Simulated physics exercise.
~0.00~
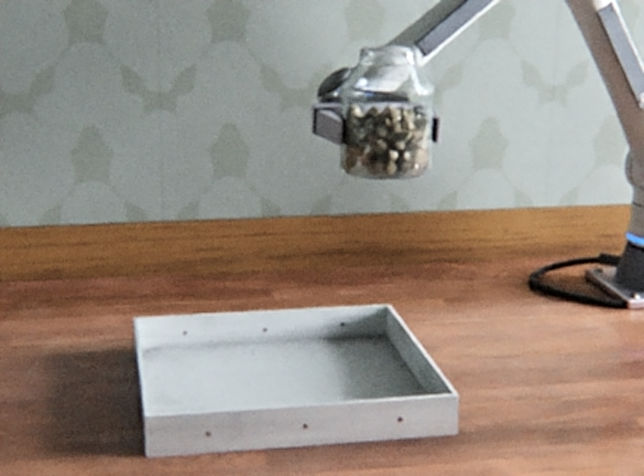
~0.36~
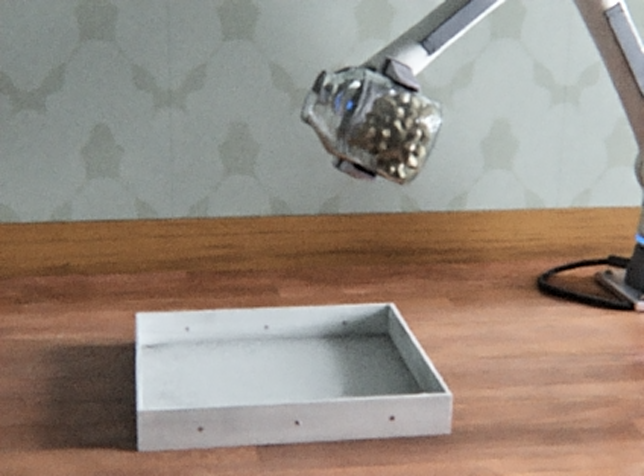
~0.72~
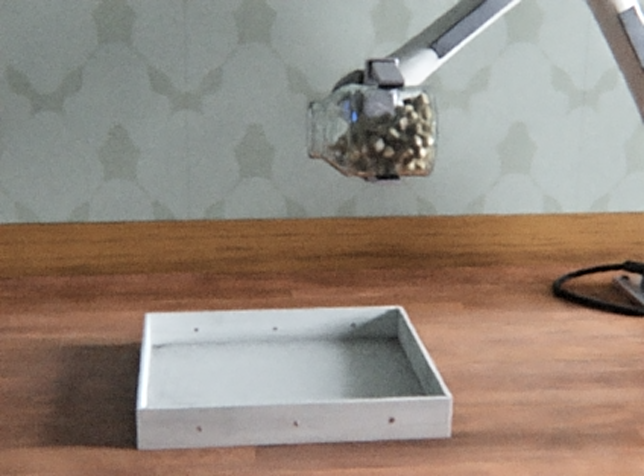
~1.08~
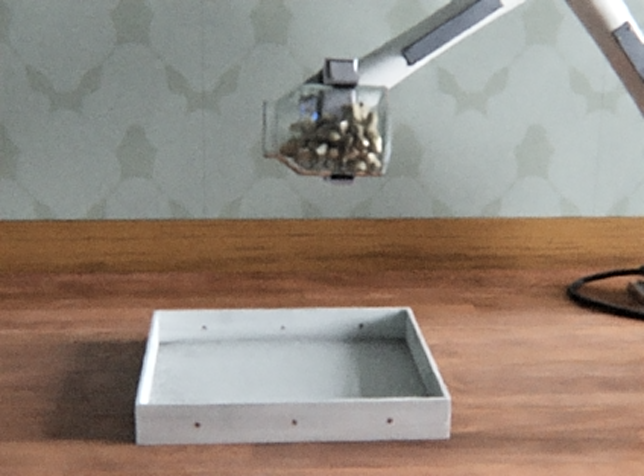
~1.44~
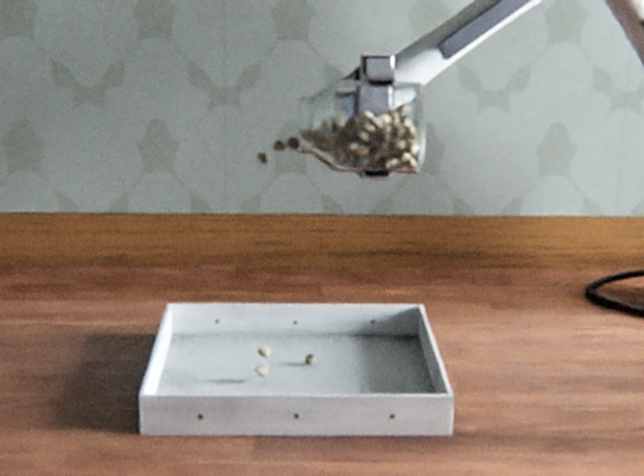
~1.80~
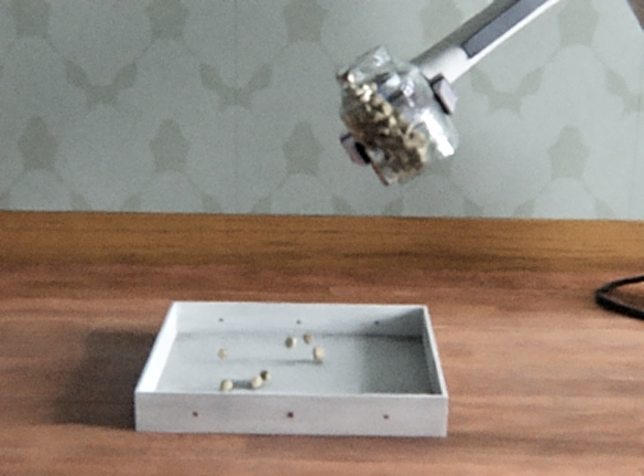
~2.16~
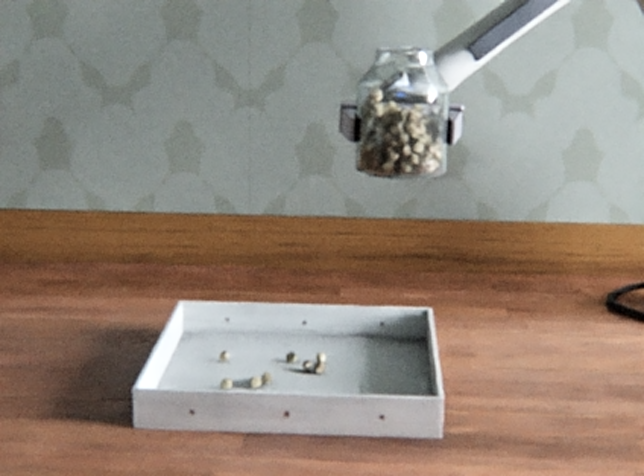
On a reddish-brown wooden tabletop against a pale green patterned wall, seen from the front and slightly above, a shallow light-grey tray sits below a robot arm reaching in from the right. The arm's gripper holds a clear glass jar partly filled with small tan and brown pebbles, upright at first. It tips the jar leftward onto its side, and the pebbles slide toward the neck. A few spill from the mouth and drop into the tray. The arm then turns the jar back upright, leaving most pebbles inside and only a handful scattered across the tray.
